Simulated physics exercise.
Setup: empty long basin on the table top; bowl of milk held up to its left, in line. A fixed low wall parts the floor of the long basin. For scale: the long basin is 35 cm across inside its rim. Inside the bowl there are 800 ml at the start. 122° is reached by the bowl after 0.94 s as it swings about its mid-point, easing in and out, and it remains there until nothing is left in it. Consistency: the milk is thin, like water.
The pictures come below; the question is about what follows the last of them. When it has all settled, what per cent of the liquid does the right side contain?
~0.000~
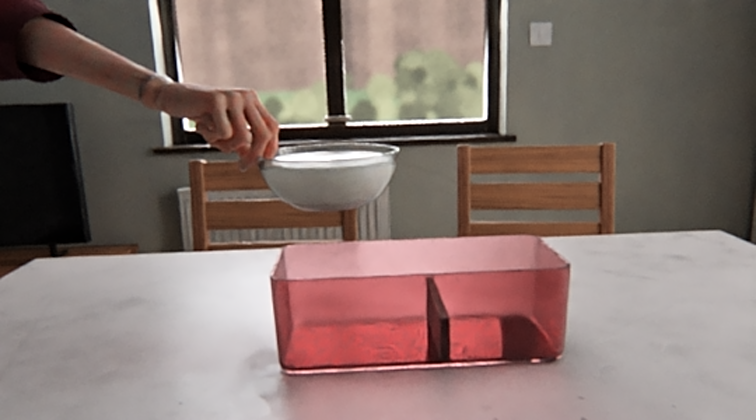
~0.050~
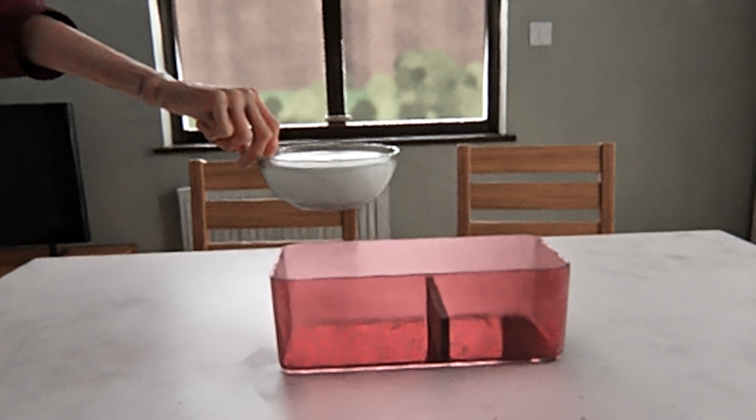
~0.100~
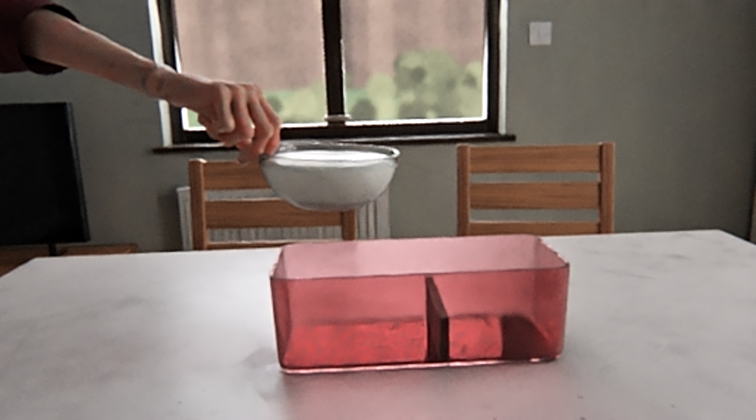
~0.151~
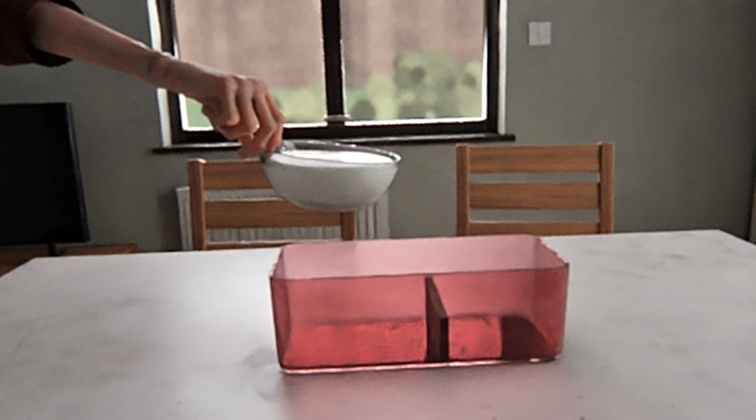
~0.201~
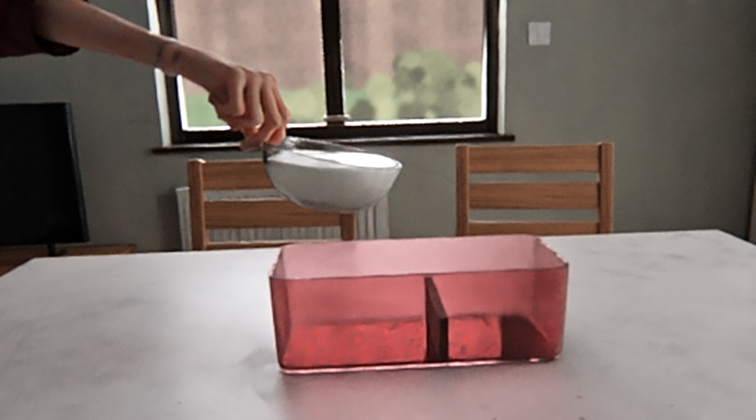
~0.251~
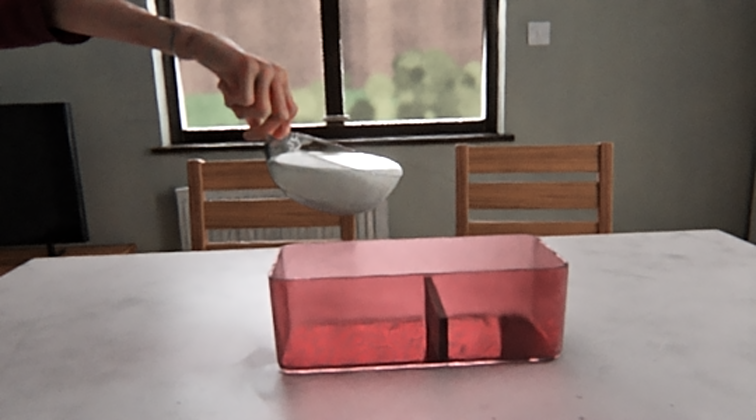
The right side contains about 48 per cent.
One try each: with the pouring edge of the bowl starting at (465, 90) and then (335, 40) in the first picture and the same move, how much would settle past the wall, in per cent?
Near 80 in a hundred on the first go and near 10 in a hundred on the second.
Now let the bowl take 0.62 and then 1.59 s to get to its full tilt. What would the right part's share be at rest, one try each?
Try 1: Approx. 30 %; try 2: Approx. 60 %.
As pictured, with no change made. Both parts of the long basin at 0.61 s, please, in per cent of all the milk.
Around 26 on the left and around 44 on the right.
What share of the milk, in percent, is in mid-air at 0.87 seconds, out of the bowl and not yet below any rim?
Near 3 per cent, I'd say.
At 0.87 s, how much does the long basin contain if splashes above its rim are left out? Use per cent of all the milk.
About 96 per cent.
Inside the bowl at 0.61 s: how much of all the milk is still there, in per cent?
I'd estimate some 10 % remains.
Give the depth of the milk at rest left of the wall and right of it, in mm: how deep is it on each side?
On the left it stands about 14 mm, on the right about 20 mm.
After 0.61 s the tilt is 88° and 10 per cent is still to pour, 25 is left of the wall and 44 right of it.
After 0.87 s the tilt is 120° and 0 per cent is still to pour, 49 is left of the wall and 48 right of it.
After 1.14 s the tilt is 122° and 0 per cent is still to pour, 50 is left of the wall and 48 right of it.
After 1.44 s the tilt is 122° and 0 per cent is still to pour, 50 is left of the wall and 48 right of it.
In the end 50 per cent lies left of the wall, 48 right of it and 2 outside.
